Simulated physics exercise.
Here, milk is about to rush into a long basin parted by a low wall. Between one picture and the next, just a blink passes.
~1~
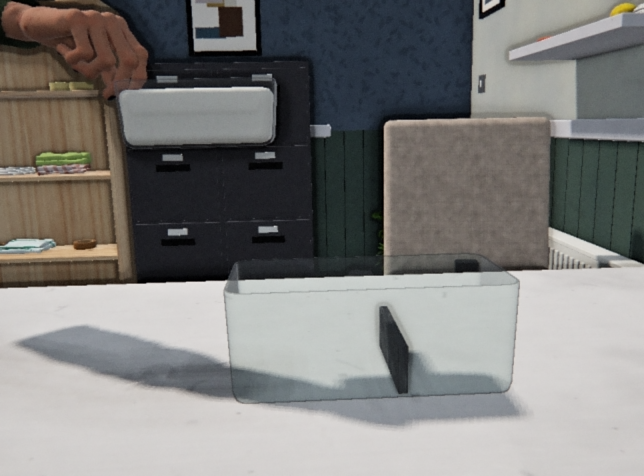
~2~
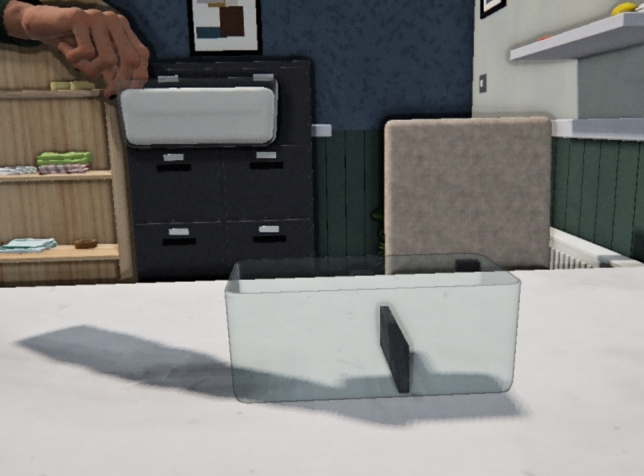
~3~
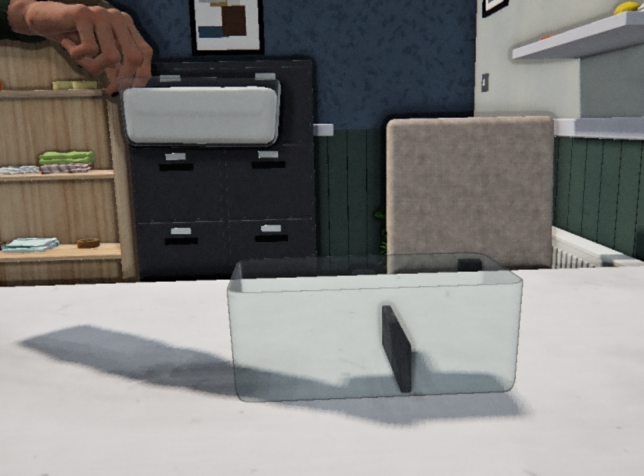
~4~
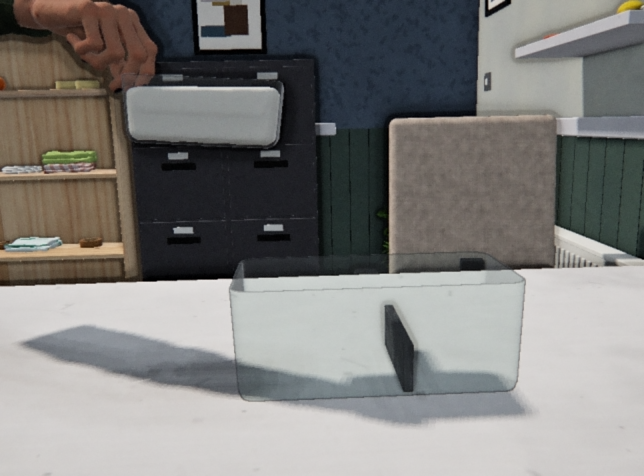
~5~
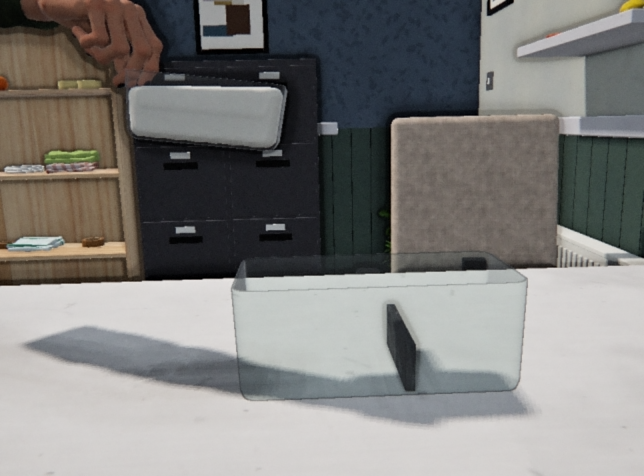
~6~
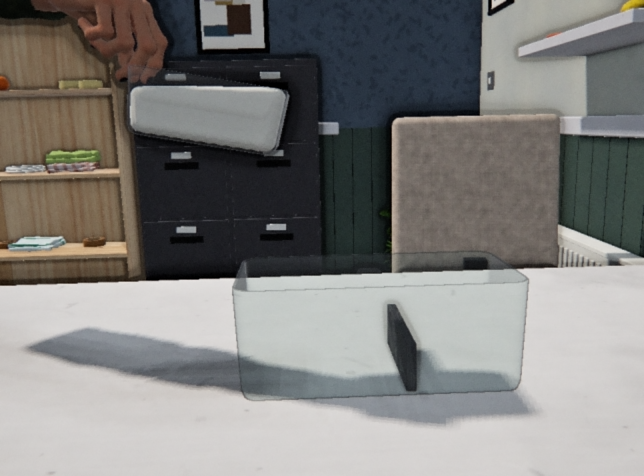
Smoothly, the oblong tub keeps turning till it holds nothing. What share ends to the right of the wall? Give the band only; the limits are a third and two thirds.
Never reaches a third.
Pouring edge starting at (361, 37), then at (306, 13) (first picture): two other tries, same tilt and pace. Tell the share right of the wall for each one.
Roughly 70 percent on the first try and 55 percent on the second.
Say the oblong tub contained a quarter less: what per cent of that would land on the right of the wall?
About 0 parts in a hundred, give or take.
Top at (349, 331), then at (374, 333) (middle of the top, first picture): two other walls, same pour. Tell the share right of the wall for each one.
About 55 % and 30 %.
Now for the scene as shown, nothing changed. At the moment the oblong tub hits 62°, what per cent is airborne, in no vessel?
That comes to near 40 percent.
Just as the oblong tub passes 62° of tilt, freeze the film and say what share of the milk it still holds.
It still holds close to 35 per cent at that lean.
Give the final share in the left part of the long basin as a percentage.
Close to 90 in a hundred.
A moment on, the oblong tub is tipped part way and 35 per cent is still to pour, 22 is left of the wall and 0 right of it.
Next, the oblong tub is tipped on its side and 6 per cent is still to pour, 78 is left of the wall and 1 right of it.
Then the oblong tub is tipped right over and 0 per cent is still to pour, 90 is left of the wall and 2 right of it.
Later the oblong tub is tipped right over and 0 per cent is still to pour, 90 is left of the wall and 2 right of it.
Finally, 90 per cent lies left of the wall, 2 right of it and 8 outside.
